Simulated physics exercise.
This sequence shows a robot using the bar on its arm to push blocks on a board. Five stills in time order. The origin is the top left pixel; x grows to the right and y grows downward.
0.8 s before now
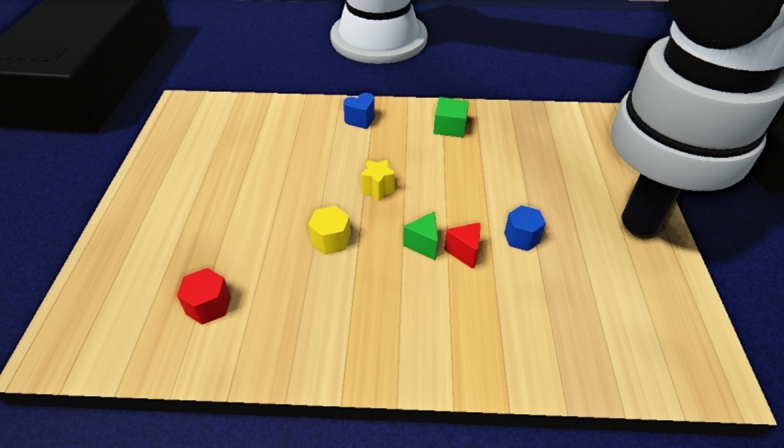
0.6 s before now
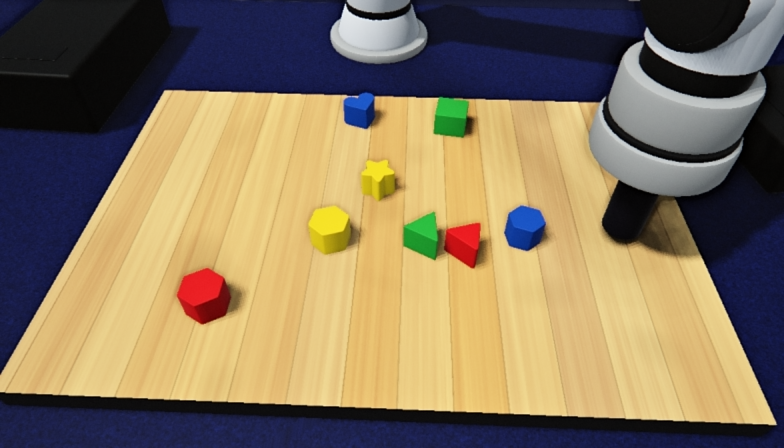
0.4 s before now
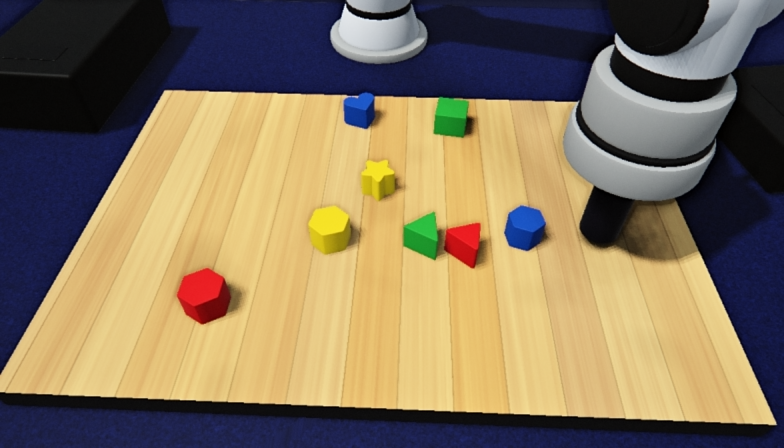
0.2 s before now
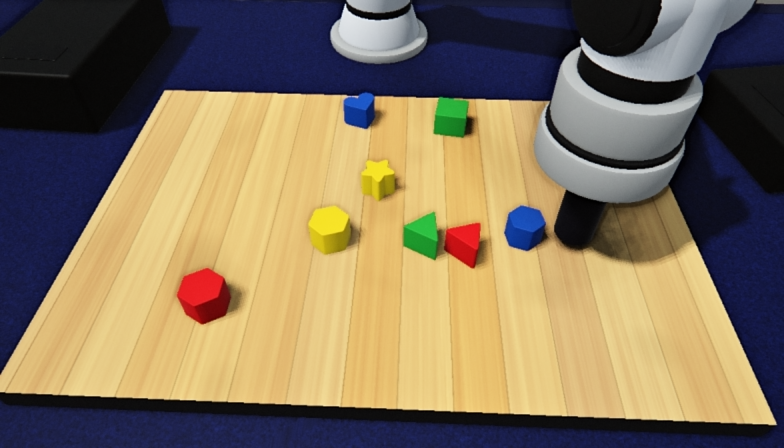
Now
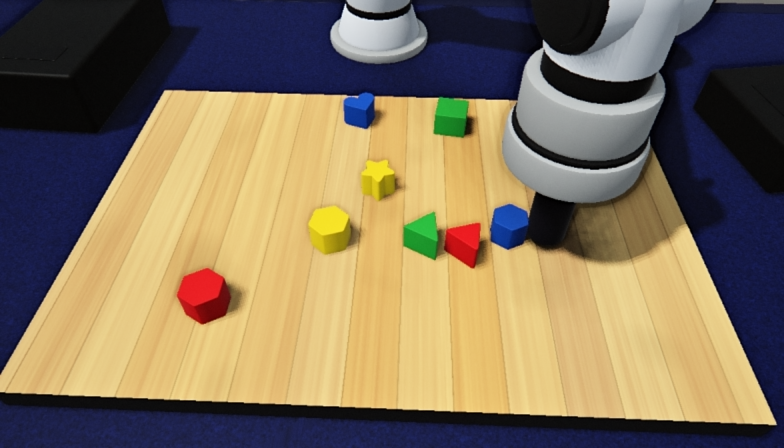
A white and grey robot arm with a black bar at its tip moves over the right side of a light wooden board, seen from above at a fixed angle. Red and yellow six-sided blocks, a yellow star, green and red triangular pieces, a blue six-sided block, and blue and green blocks at the back sit spread out. The bar slides steadily left and nudges the blue six-sided block slightly left.
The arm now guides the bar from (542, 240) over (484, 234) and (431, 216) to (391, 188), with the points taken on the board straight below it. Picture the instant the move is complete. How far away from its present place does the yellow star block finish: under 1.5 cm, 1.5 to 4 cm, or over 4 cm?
Travel: 1.5-4 cm.
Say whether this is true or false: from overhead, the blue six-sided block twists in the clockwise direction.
That statement is not accurate.
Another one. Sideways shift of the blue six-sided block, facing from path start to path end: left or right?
It gets pushed left.
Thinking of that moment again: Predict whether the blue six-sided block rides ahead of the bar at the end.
Slipped off.
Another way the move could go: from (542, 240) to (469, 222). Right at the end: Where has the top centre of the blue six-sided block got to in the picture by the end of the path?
At (436, 203).
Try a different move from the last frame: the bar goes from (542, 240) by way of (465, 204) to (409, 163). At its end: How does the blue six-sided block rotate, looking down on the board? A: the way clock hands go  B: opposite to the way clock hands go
I'll go with B - opposite to the way clock hands go.
On the path given first. One third of the way, bar at (483, 225); red triangular piece at (454, 234), turned 70° anticlockwise; blue six-sided block at (449, 208).
Two thirds of the way, bar at (431, 207); green triangular piece at (416, 225), turned 60° anticlockwise; red triangular piece at (454, 234), turned 75° anticlockwise; blue six-sided block at (396, 196), turned 15° anticlockwise.
At the end, bar at (391, 180); yellow star block at (363, 161), turned 30° anticlockwise; green triangular piece at (416, 225), turned 60° anticlockwise; red triangular piece at (454, 234), turned 75° anticlockwise; blue six-sided block at (376, 192), turned 45° anticlockwise.
